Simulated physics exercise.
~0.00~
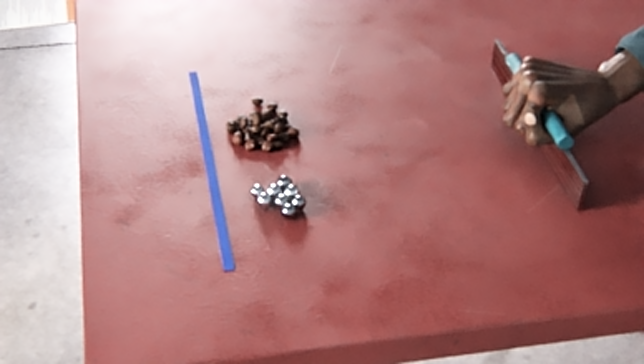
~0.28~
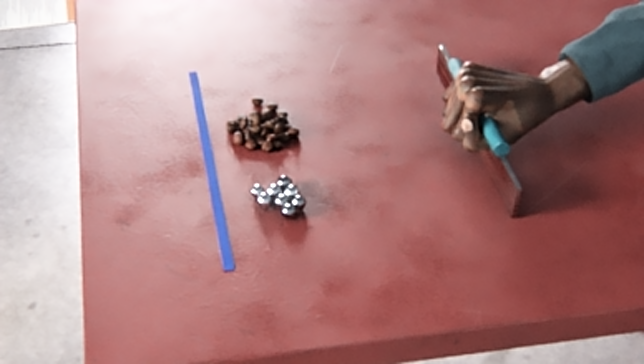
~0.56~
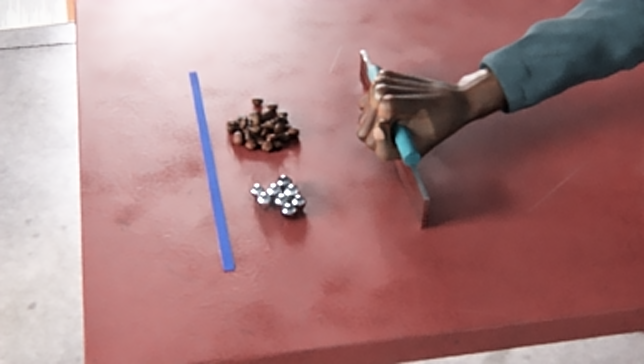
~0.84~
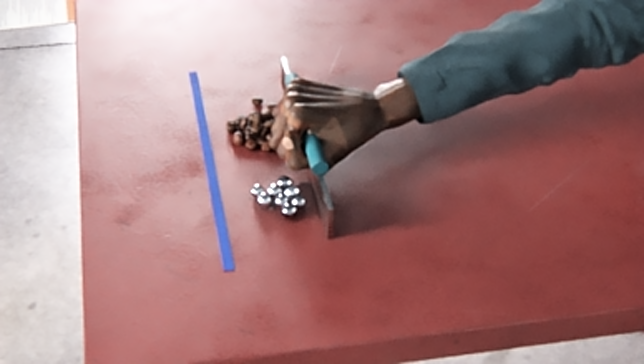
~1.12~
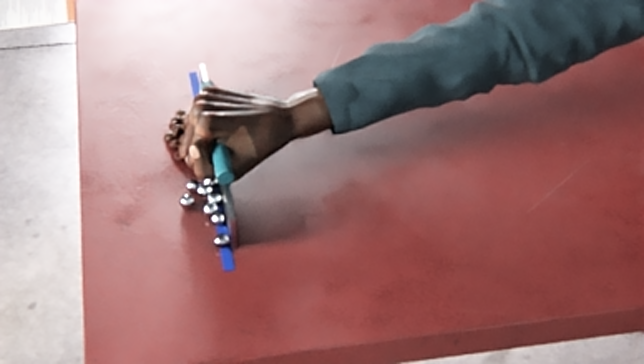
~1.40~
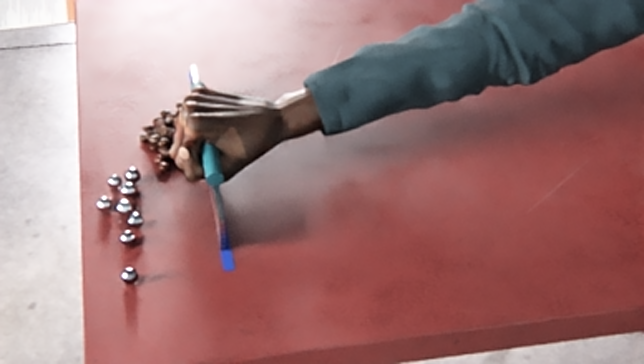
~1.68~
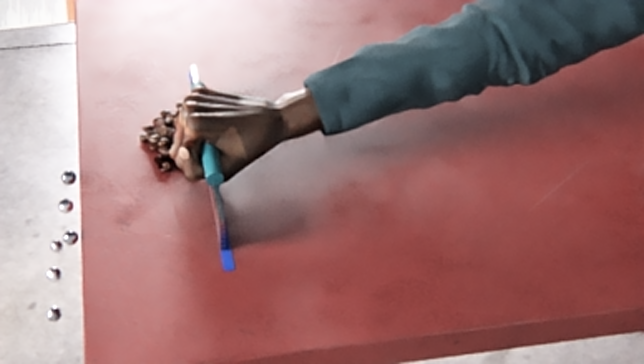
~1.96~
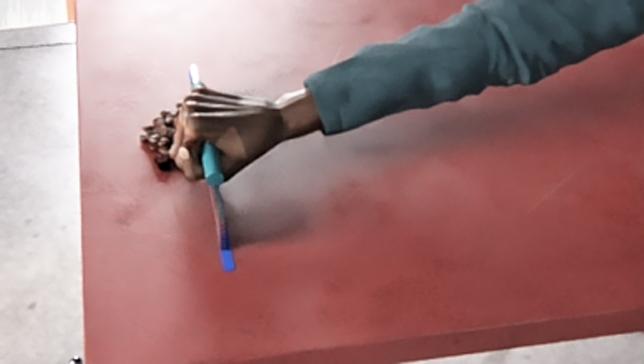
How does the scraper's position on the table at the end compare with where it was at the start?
The scraper starts over on the right side of the table, and by the end it is far to the left, resting at the strip of blue tape.
